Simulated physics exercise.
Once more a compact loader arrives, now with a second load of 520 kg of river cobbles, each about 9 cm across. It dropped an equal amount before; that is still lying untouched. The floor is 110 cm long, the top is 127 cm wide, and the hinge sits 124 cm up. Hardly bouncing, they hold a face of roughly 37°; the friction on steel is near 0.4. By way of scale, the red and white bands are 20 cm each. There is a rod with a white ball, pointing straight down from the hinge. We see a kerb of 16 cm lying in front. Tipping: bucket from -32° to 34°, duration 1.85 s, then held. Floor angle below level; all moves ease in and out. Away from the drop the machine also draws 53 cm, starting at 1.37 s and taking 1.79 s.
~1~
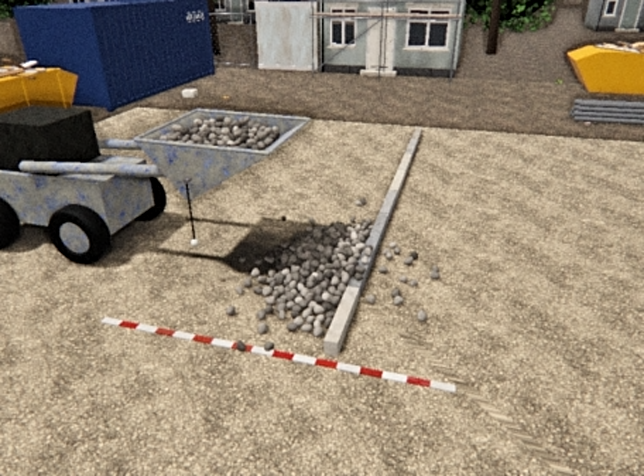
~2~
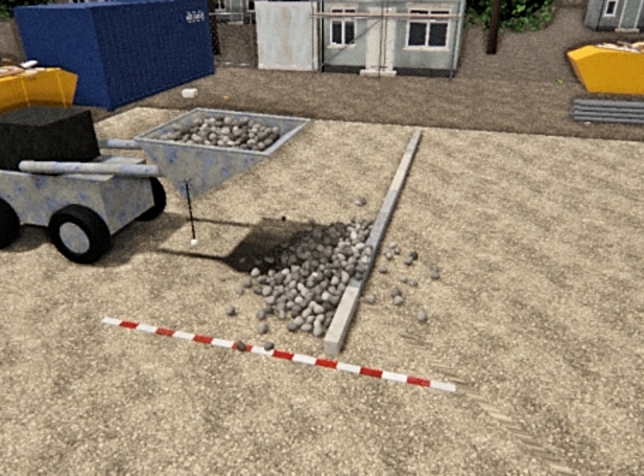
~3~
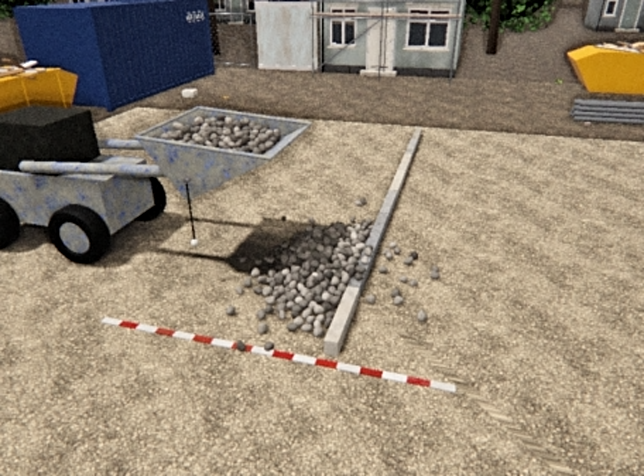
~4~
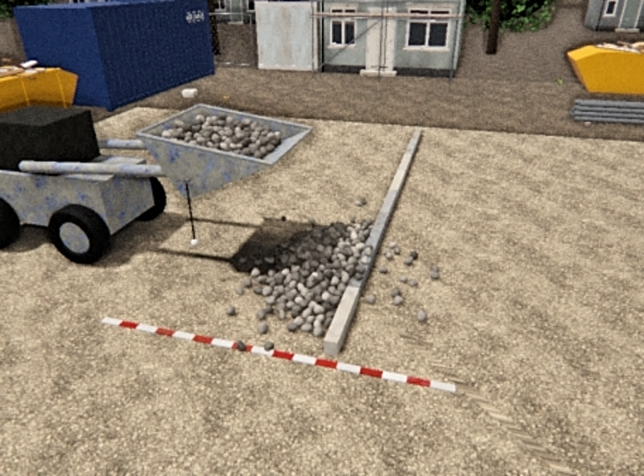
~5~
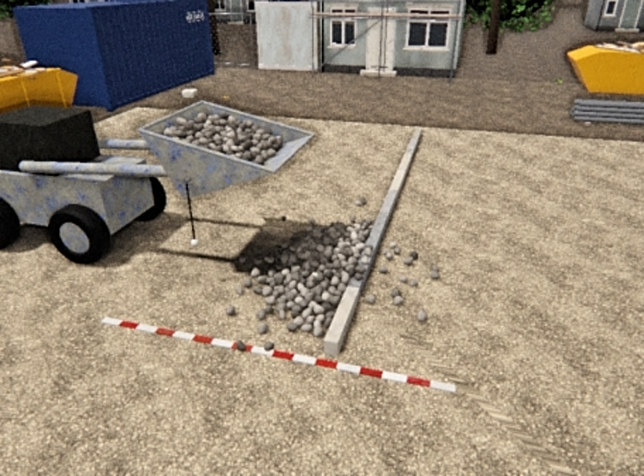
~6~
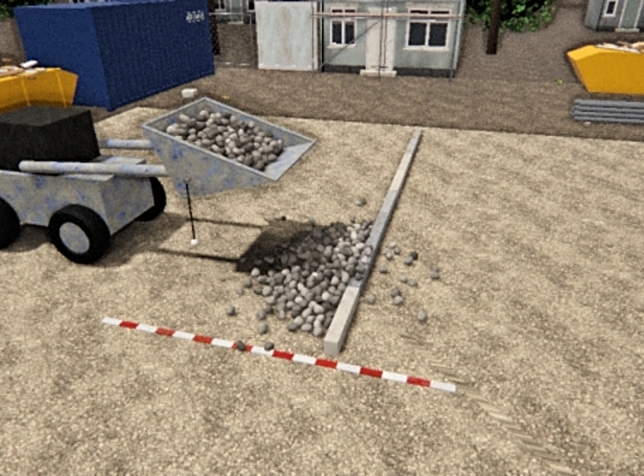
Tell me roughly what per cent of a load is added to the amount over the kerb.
Roughly 0 per cent of a load is added.
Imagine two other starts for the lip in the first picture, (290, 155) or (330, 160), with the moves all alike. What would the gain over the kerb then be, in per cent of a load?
Around 0 and 30 percent respectively.
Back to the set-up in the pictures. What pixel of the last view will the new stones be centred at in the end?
(286, 254).
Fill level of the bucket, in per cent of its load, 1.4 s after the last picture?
Roughly 45 per cent of its load.
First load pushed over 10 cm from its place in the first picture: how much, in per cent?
Roughly 5 percent.
Then, 0.8 s after the last picture the floor is at 24°; in per cent of one load, 100 in the bucket, 96 on this side of the kerb, 3 over the kerb; the foremost stones are at (416, 279).
Then, 1.4 s after the last picture the floor is at 34°; in per cent of one load, 46 in the bucket, 151 on this side of the kerb, 3 over the kerb; the foremost stones are at (416, 279).
Then, 3.0 s after the last picture the floor is at 34°; in per cent of one load, 0 in the bucket, 196 on this side of the kerb, 4 over the kerb; the foremost stones are at (417, 279).
Then, 5.8 s after the last picture the floor is at 34°; in per cent of one load, 0 in the bucket, 196 on this side of the kerb, 4 over the kerb; the foremost stones are at (417, 279). Net gain over the kerb, 0.
